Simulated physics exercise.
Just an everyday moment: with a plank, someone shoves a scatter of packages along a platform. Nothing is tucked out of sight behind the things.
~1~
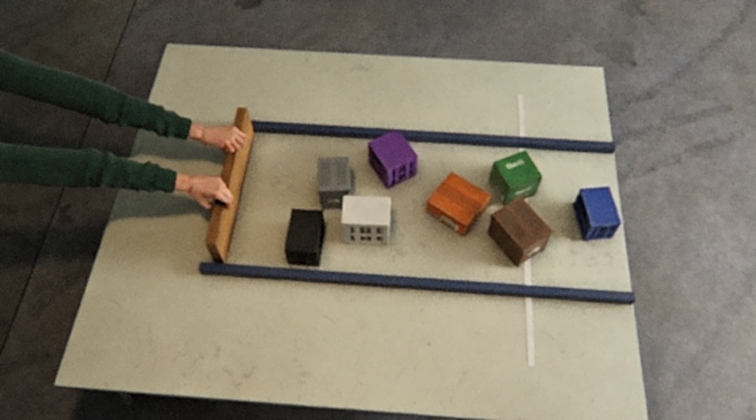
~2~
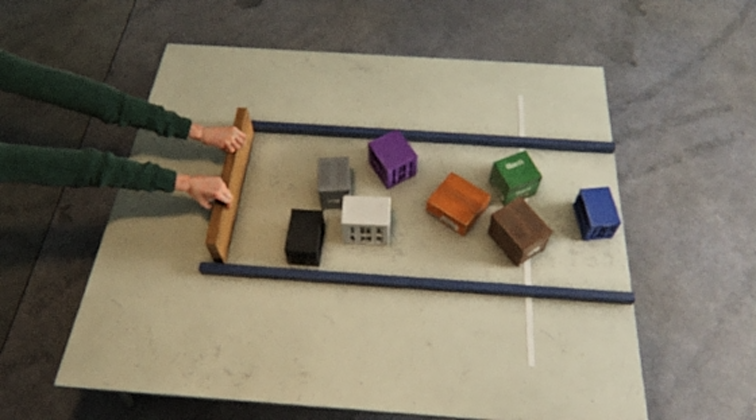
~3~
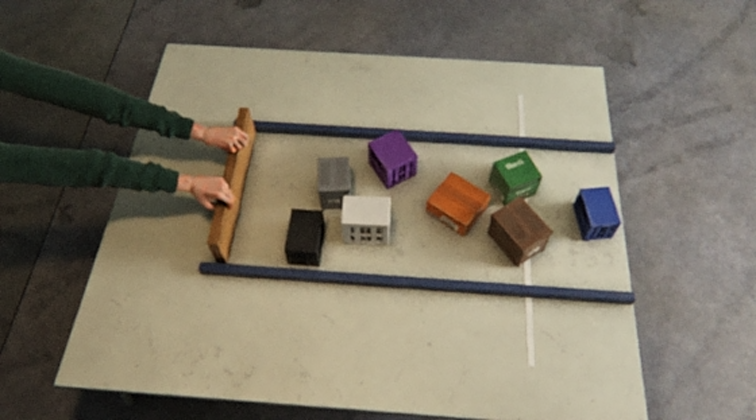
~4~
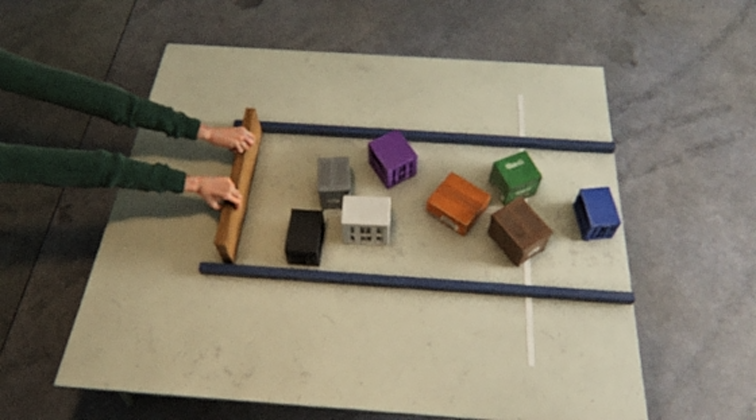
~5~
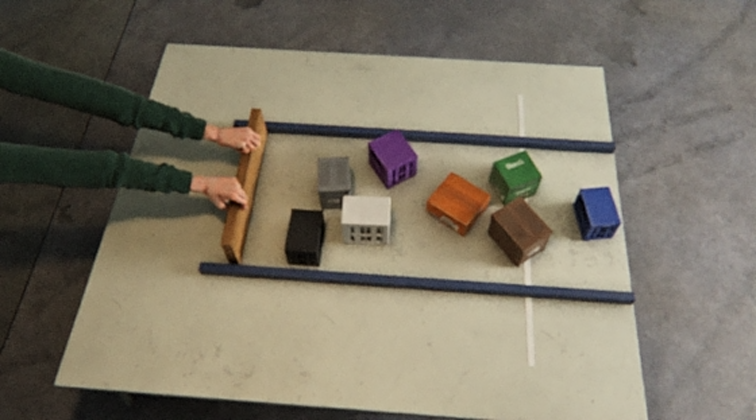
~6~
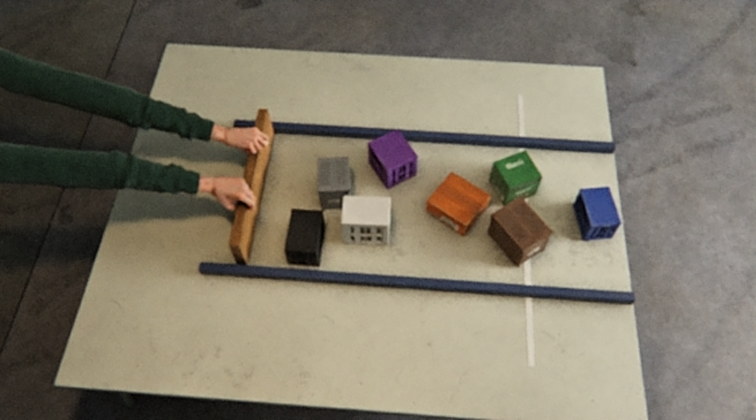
On a pale platform, two hands slide a wooden plank slightly right toward scattered, motionless boxes.
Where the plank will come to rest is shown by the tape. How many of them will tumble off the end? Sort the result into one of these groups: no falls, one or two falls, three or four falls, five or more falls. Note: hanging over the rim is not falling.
One or two falls.
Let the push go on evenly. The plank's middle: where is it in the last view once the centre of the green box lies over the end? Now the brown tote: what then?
About (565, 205), and about (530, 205) for the other.
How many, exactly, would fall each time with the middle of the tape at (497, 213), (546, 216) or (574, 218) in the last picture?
Going through each try, you'd get 0, 2 and 5.
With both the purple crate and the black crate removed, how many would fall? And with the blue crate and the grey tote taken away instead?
First 0, then 0.
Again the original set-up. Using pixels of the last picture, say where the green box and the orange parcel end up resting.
Result: One at about (582, 165), the other at about (582, 205).
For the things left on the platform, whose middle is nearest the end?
The foremost one is the brown tote.
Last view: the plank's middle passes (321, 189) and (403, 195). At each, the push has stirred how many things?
At first I count 3, and then 5.
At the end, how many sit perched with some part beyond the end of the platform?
1, I think.
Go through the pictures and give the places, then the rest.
The first picture shows blue crate (596, 214); brown tote (519, 233); green box (515, 178); plank (232, 184); tape (525, 214).
The second picture shows brown tote (519, 233); grey tote (335, 184).
The third picture shows green box (515, 178); orange parcel (458, 204).
The fourth picture shows blue crate (596, 214); black crate (306, 238).
The fifth picture shows brown tote (519, 233); white crate (366, 221).
The sixth picture shows blue crate (596, 214); brown tote (519, 233); green box (515, 178); plank (253, 185); tape (525, 214).
Soon after, none off yet; blue crate at rest near (596, 214); brown tote at rest near (519, 233); green box at rest near (515, 178).
In the end, the number that fall off is one or two; gone, blue crate.
